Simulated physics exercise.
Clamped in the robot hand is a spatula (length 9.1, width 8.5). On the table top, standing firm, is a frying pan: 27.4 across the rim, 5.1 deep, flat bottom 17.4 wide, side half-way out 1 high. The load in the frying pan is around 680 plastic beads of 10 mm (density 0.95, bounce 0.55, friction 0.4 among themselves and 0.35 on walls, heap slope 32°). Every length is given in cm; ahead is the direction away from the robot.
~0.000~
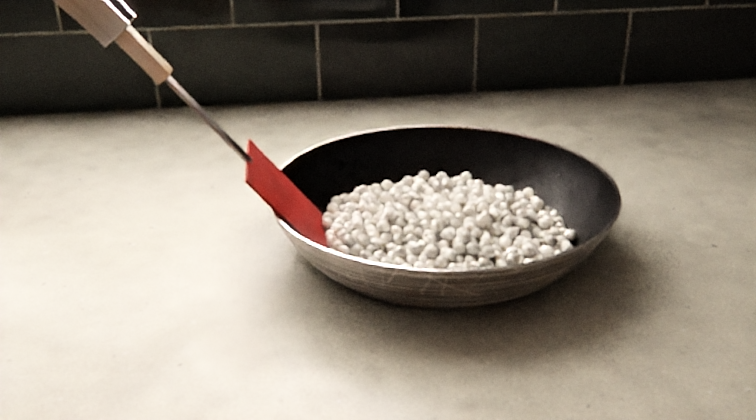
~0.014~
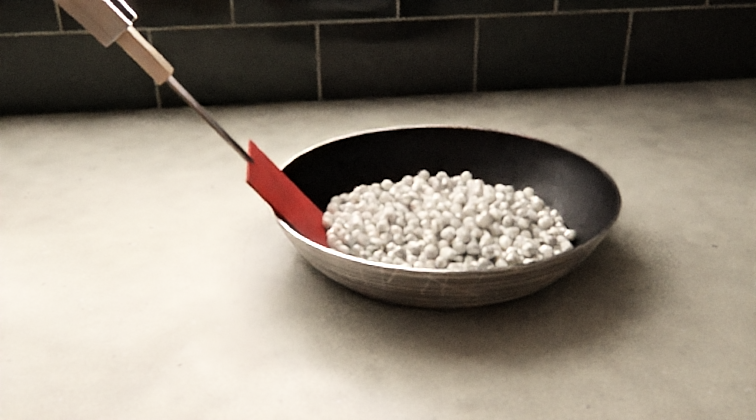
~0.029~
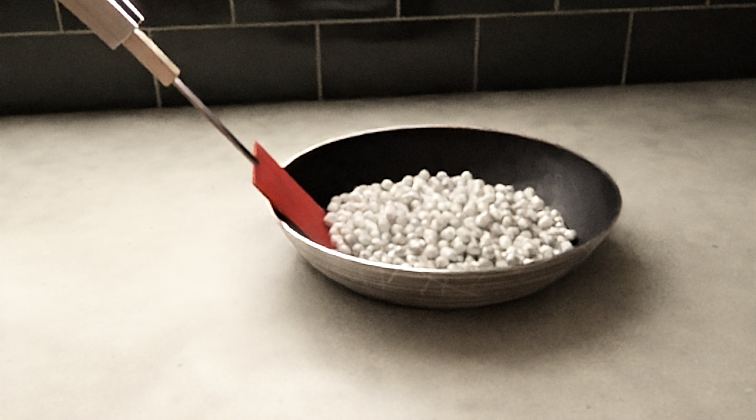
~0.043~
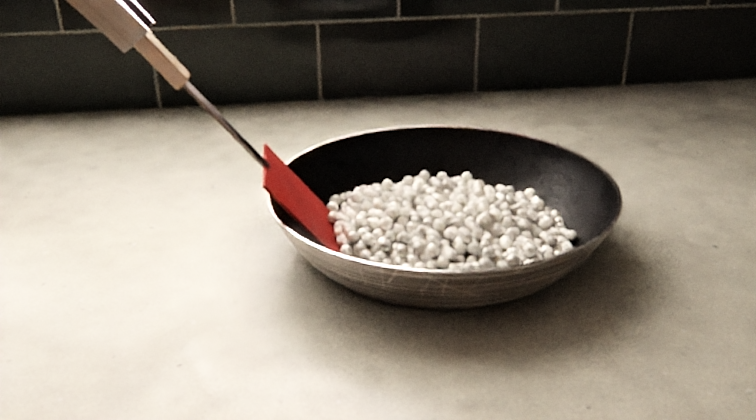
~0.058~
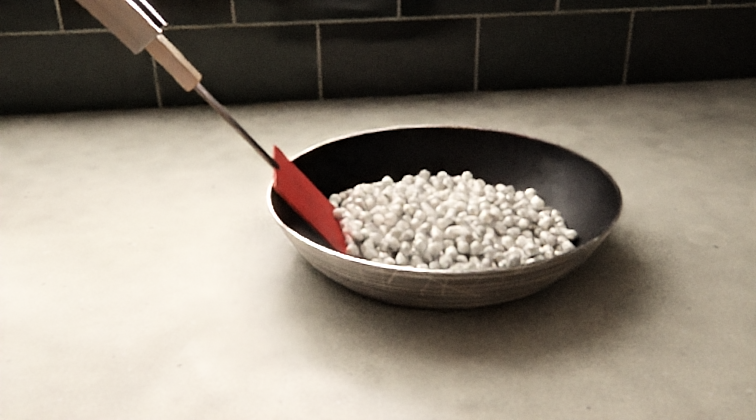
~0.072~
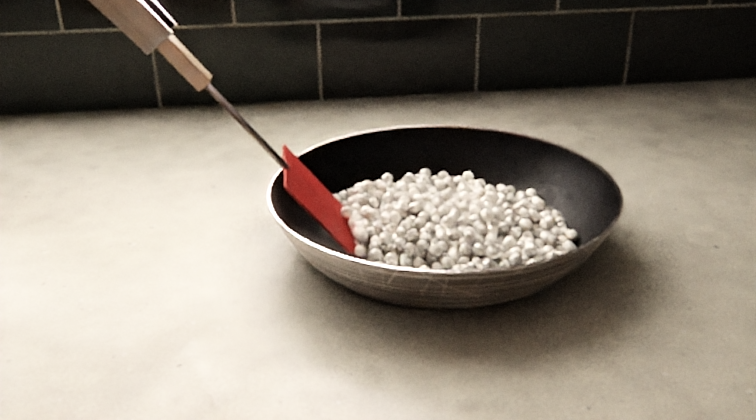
On a pale countertop before a dark tiled wall, a dark frying pan holds a heap of small whitish beads, with a red spatula at its left rim. The spatula slides slowly a short way right, into the pan and against the beads' left edge, nudging them slightly while the pan stays still.
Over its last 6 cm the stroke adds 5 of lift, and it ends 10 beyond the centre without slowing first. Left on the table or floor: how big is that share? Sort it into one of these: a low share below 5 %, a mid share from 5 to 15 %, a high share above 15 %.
A mid share, from 5 to 15 %.
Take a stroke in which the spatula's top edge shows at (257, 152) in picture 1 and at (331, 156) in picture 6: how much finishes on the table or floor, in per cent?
Around 20 per cent finishes on the table or floor.
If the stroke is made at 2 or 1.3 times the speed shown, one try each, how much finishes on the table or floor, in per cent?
Around 20 per cent, then around 10 per cent, would end on the table or floor.
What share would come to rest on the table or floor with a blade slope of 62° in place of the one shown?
It would come to roughly 10 percent.
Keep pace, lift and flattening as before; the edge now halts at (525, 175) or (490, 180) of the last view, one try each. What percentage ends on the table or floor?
Respectively about 0 and 0 percent end on the table or floor.
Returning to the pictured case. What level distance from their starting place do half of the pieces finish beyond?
I'd guess close to 3 centimetres.
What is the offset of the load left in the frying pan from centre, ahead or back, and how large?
Roughly 4.0 centimetres ahead.
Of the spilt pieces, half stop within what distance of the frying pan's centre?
The answer is around 28 cm.
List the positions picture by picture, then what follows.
Spatula top edge at (247, 159), sloping 52°; upper third of the load around (432, 221), from x 330 to 570, top at y 175; 683 in the frying pan, in the first frame.
Spatula top edge at (248, 159), sloping 52°; upper third of the load around (432, 221), from x 330 to 570, top at y 175, in the second frame.
Spatula top edge at (254, 161), sloping 52°; upper third of the load around (432, 221), from x 330 to 570, top at y 175, in the third frame.
Spatula top edge at (264, 164), sloping 52°; upper third of the load around (429, 222), from x 335 to 570, top at y 175, in the fourth frame.
Spatula top edge at (274, 165), sloping 52°; upper third of the load around (432, 220), from x 335 to 570, top at y 175, in the fifth frame.
Spatula top edge at (284, 165), sloping 52°; upper third of the load around (431, 221), from x 335 to 570, top at y 175; 683 in the frying pan, in the sixth frame.
By 0.19 s, sloping 52°, highest piece 4 above the table; 683 in the frying pan.
By 0.31 s, sloping 52°, highest piece 6 above the table; 683 in the frying pan.
By 0.57 s, sloping 52°, highest piece 5 above the table; 623 in the frying pan, 60 on the table or floor.
By 1.62 s, sloping 52°, highest piece 4 above the table; 623 in the frying pan, 60 on the table or floor.
Final count, 623 in the frying pan, 60 on the table or floor. That is 9 % on the table or floor.
